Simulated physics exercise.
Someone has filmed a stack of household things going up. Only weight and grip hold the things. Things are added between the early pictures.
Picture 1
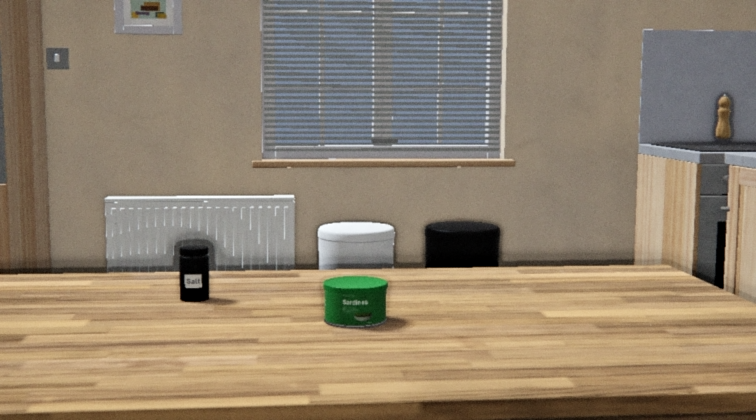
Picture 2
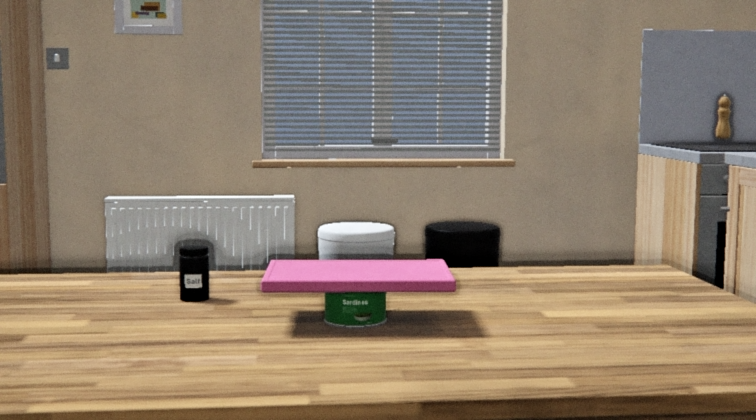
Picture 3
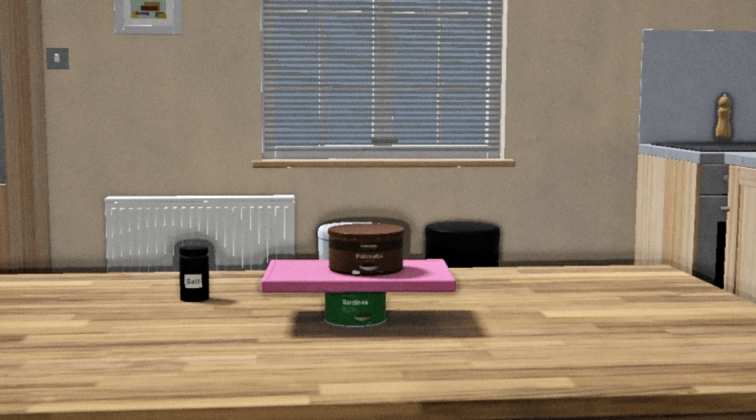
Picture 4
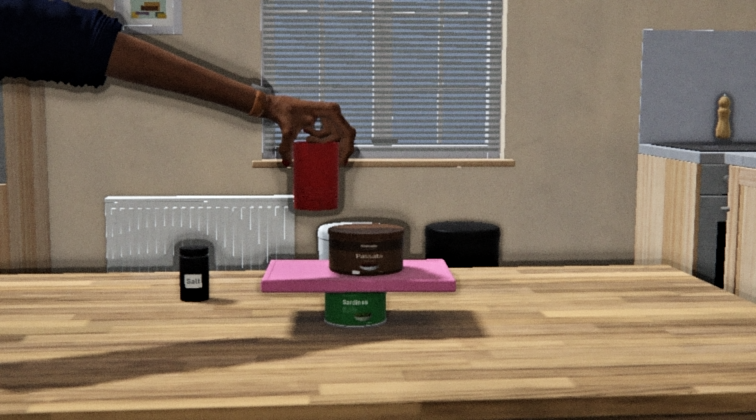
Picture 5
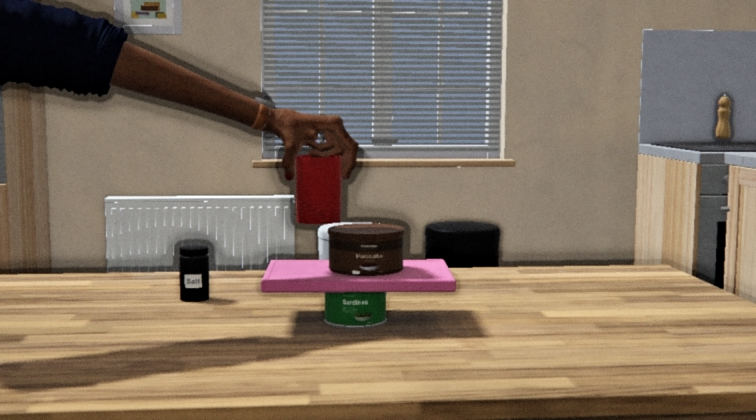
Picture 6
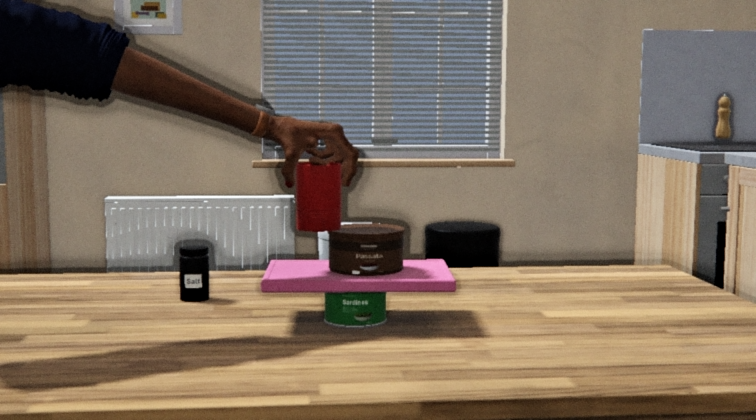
The video shows a green tub on a wooden table beside a black jar; a pink tray appears on the tub, then a brown tub on top, and a hand from the left lowers a red cup slightly.
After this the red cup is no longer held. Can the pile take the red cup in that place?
The pile loses its balance.
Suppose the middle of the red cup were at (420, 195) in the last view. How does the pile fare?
Then it gives way.
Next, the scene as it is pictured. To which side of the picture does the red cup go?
It goes to the left.
Then, 0.40 s on from there, red cup now fallen.
Then, 0.60 s on from there, things are still on the move.
In the end, fallen, red cup; the other 4 unmoved. At the end, from the last picture's camera, red cup near (170, 293). The pile comes apart.
